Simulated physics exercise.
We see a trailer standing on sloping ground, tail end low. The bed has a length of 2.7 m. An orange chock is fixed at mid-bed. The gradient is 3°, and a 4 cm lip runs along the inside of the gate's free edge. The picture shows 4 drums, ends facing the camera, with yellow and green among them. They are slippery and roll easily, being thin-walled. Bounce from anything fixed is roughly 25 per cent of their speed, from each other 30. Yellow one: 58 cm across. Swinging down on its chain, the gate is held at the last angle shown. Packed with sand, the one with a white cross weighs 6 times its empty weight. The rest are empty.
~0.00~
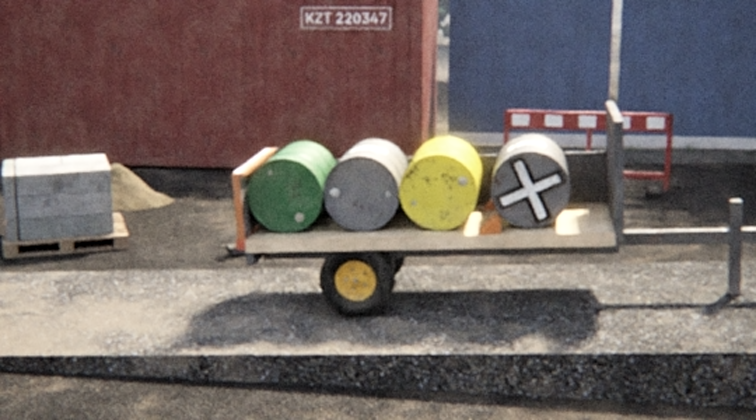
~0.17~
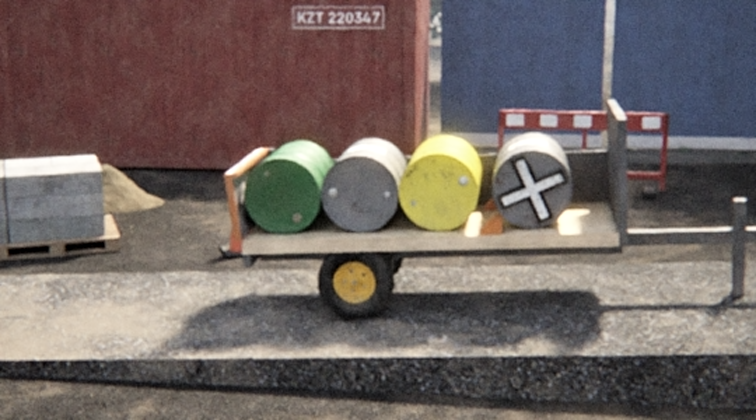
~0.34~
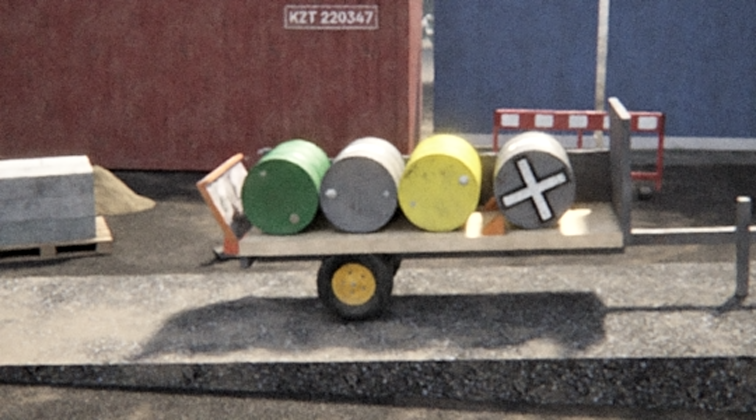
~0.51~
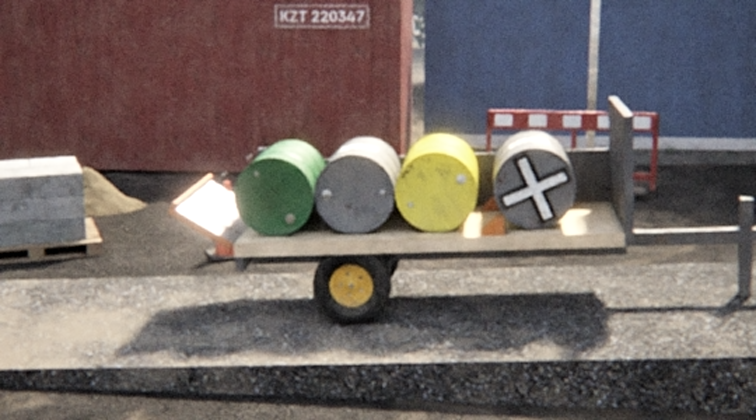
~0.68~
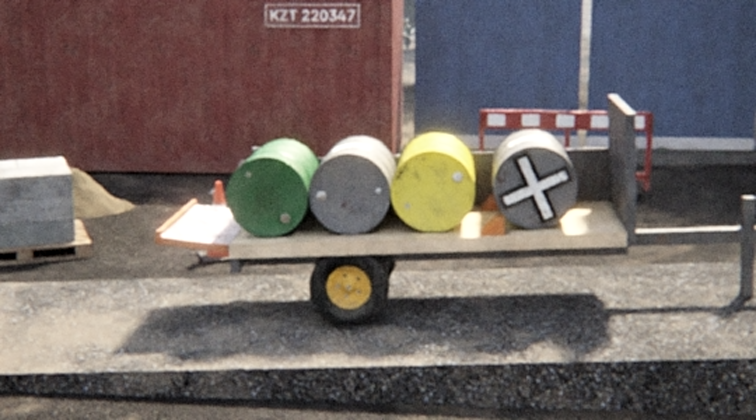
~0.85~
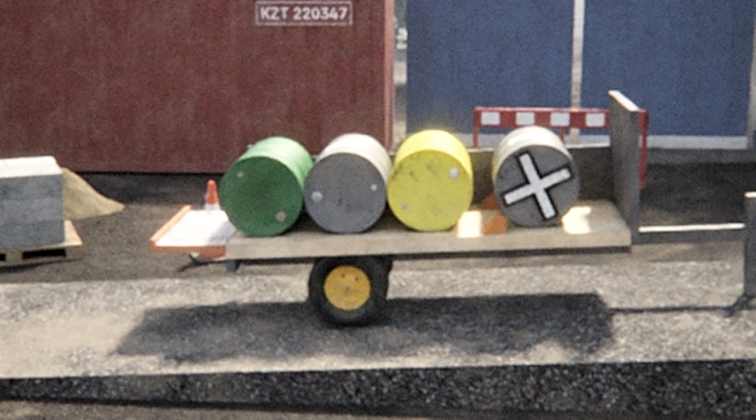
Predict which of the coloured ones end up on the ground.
Observed - yellow stays in place, green stays in place.
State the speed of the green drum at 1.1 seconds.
Close to 0.2 m/s at that moment.
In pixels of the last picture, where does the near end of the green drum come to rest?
Around (174, 196).
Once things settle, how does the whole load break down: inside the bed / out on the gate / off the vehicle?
Tally: 3; 1; 0.
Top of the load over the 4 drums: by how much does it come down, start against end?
0 cm.
By 1.1 s, yellow is on the bed, 135 cm short of the hinge, rolling left; green is on the bed, 20 cm short of the hinge, rolling left; 0 out so far.
By 1.3 s, yellow is on the bed, 135 cm short of the hinge, rolling left; green is on the bed, 15 cm short of the hinge, rolling left; 0 out so far.
By 1.9 s, yellow is on the bed, 115 cm short of the hinge, rolling left; green is on the bed, 5 cm short of the hinge, rolling left; 0 out so far.
Finally (3.1 s), yellow is on the bed, 80 cm short of the hinge; green is on the gate, 35 cm past the hinge; 0 out so far.
